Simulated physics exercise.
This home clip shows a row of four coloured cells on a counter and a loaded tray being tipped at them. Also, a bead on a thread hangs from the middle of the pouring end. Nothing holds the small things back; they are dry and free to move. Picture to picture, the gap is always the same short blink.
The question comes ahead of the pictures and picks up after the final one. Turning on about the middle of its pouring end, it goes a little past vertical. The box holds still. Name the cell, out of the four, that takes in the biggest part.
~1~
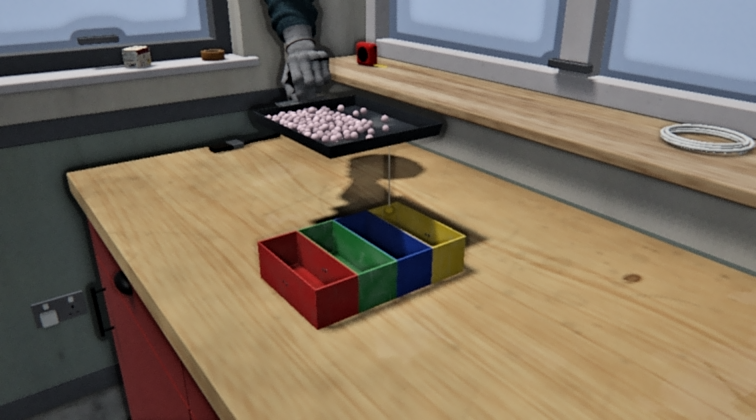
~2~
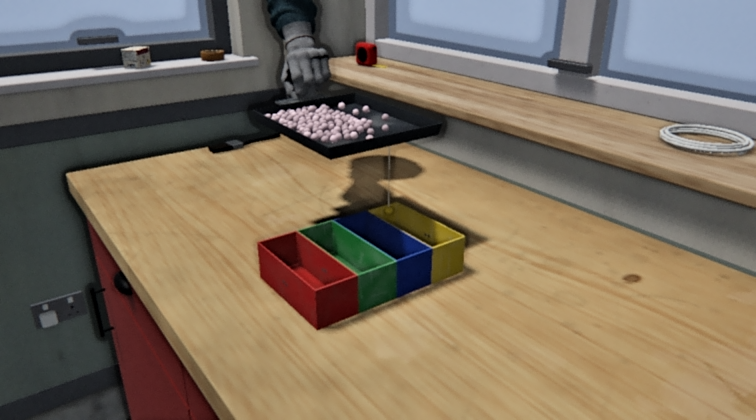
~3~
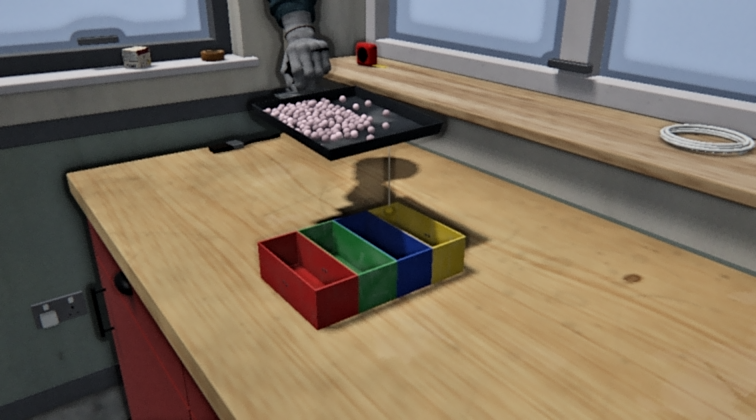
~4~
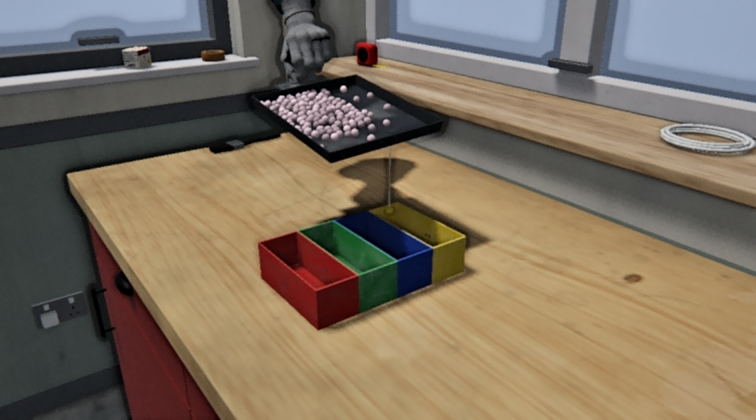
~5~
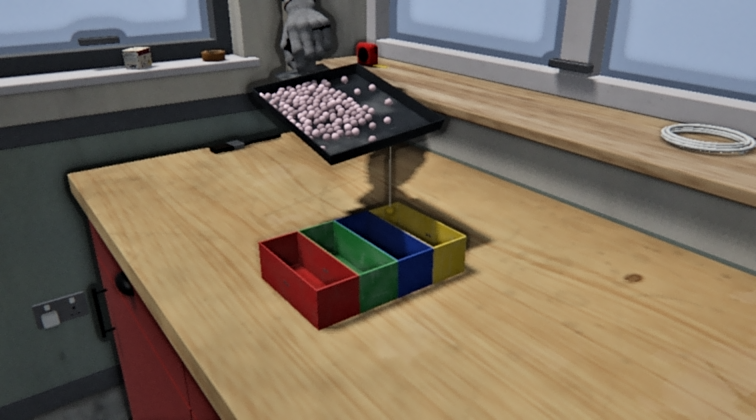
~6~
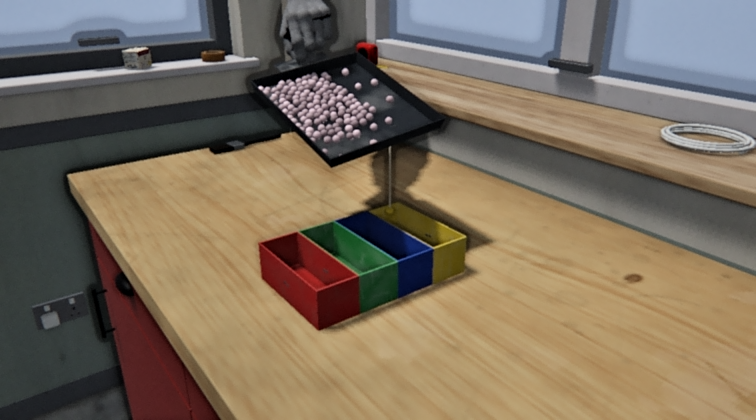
Green.
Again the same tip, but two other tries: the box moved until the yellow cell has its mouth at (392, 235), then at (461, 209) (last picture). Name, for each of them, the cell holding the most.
Try 1: Blue. Try 2: The cell in red.
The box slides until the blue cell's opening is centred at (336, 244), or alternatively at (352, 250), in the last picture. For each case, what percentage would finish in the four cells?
In order: 100 percent, then 100 percent.
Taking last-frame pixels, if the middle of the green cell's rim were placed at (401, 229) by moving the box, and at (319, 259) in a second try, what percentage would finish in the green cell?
Roughly 0% first, roughly 10% second.
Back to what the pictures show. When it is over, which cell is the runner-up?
The answer would be blue.
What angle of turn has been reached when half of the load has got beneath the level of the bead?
Angle: Close to 90°.
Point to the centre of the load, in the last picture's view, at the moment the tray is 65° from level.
Somewhere about pixel (346, 144).
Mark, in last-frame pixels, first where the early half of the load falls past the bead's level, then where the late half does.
Starting near (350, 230), moving on to near (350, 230).
Soon, tray tipped steeply; most on the tray; a small part in the green cell; a stray few in the blue cell; a small part falling or outside the box.
A while on, tray tipped past a quarter turn; a small part on the tray; about half in the green cell; about a quarter in the blue cell; a stray few in the red cell; a stray few in the yellow cell; a small part falling or outside the box.
Towards the end, tray tipped past a quarter turn; about two thirds in the green cell; about a quarter in the blue cell; a stray few in the red cell; a stray few in the yellow cell; a small part falling or outside the box.
Finally, tray tipped past a quarter turn; about two thirds in the green cell; about a quarter in the blue cell; a stray few in the red cell; a stray few in the yellow cell; a small part outside the box.
